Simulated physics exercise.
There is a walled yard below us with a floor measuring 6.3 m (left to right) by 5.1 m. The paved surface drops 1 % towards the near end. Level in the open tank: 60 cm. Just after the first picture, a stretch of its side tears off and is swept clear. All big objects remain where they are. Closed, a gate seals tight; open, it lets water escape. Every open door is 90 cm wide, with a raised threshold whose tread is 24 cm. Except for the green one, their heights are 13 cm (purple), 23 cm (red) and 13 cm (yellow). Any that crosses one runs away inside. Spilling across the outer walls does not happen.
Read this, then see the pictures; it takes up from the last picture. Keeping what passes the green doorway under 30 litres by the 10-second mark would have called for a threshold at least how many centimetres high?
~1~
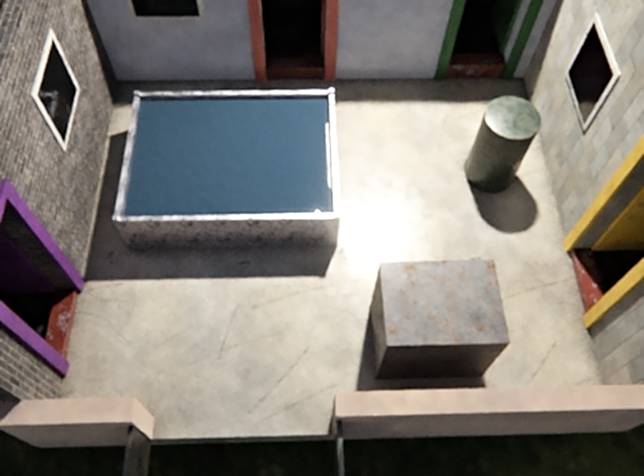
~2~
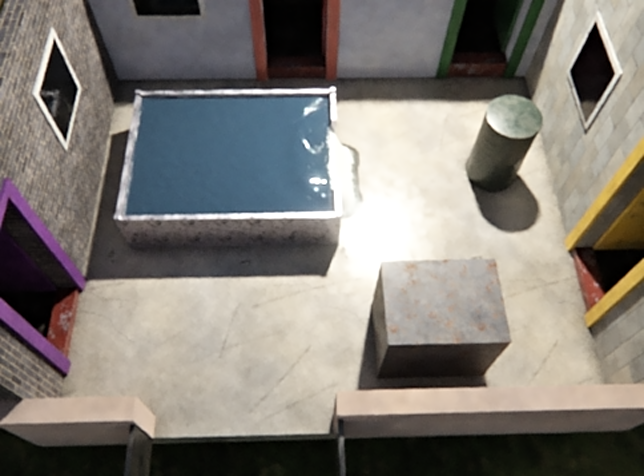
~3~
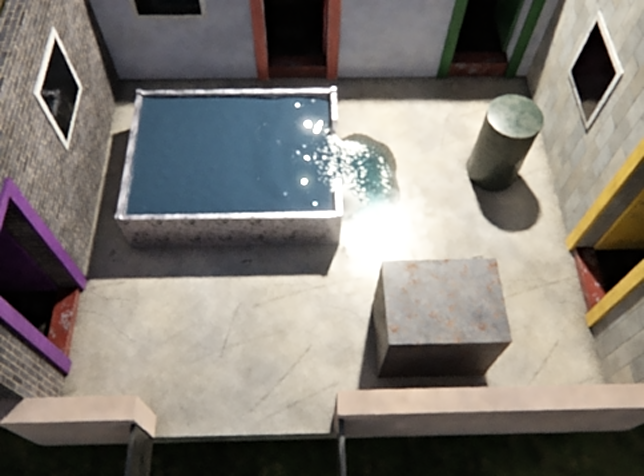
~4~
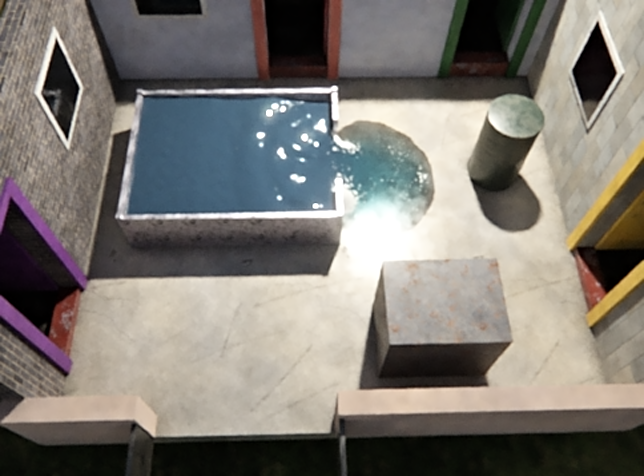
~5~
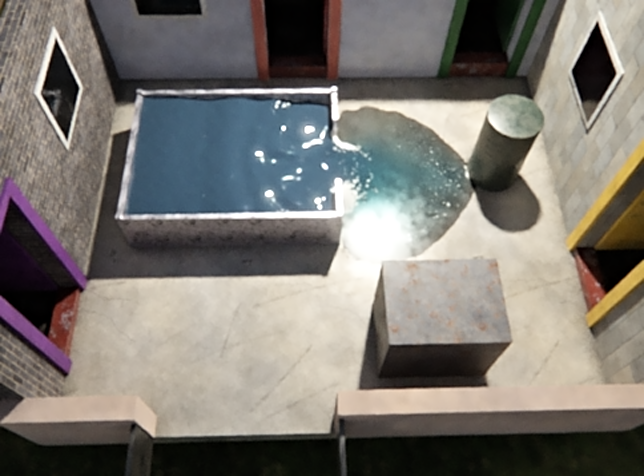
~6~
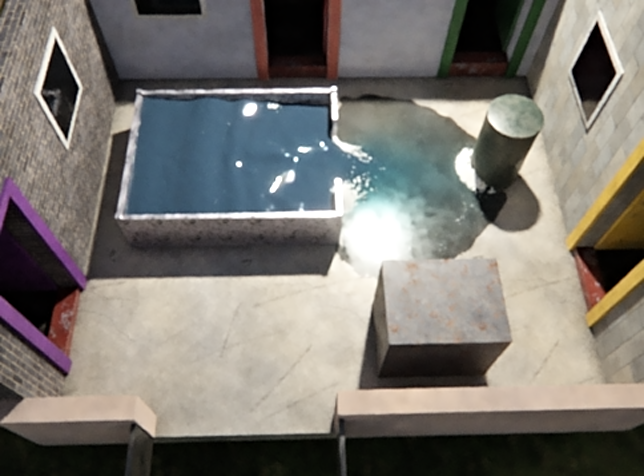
It would have called for about 21 cm.
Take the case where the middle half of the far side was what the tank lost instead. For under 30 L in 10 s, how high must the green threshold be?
About 10.5 centimetres.
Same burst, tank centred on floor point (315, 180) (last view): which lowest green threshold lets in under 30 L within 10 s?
It should be around 20 cm high.
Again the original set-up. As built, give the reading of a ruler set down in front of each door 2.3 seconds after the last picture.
Purple door 0 cm, red door 0 cm, yellow door 23 cm, green door 24 cm.
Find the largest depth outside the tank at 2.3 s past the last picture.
Max depth: Around 35 cm.
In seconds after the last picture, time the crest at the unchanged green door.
Peak: Close to 1.8 s.
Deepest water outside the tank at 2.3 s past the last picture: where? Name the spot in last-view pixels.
(594, 388).
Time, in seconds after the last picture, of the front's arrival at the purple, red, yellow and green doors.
Purple 4.5 seconds, red 3.2 seconds, yellow 0.6 seconds, green 0.7 seconds.
Then, 0.7 s after the last picture water covers 35 % of the floor, deepest (34 cm) near (349, 175); 3 cm at the green door, 0 litres in over its 27 cm threshold.
Then, 2.3 s after the last picture water covers 45 % of the floor, deepest (35 cm) near (594, 388); 24 cm at the green door, 3 litres in over its 27 cm threshold.
Then, 9.3 s after the last picture water covers 95 % of the floor, deepest (18 cm) near (598, 404); 10 cm at the green door, 4 litres in over its 27 cm threshold.
At the green door as built, the water peaked near 27 cm, 1.9 s after the last picture.
Run again over the same 10 s with other heights there, 46 litres in over 18.5 cm, 9 litres over 25 cm. The limit of 30 litres is kept from about 21 cm up.
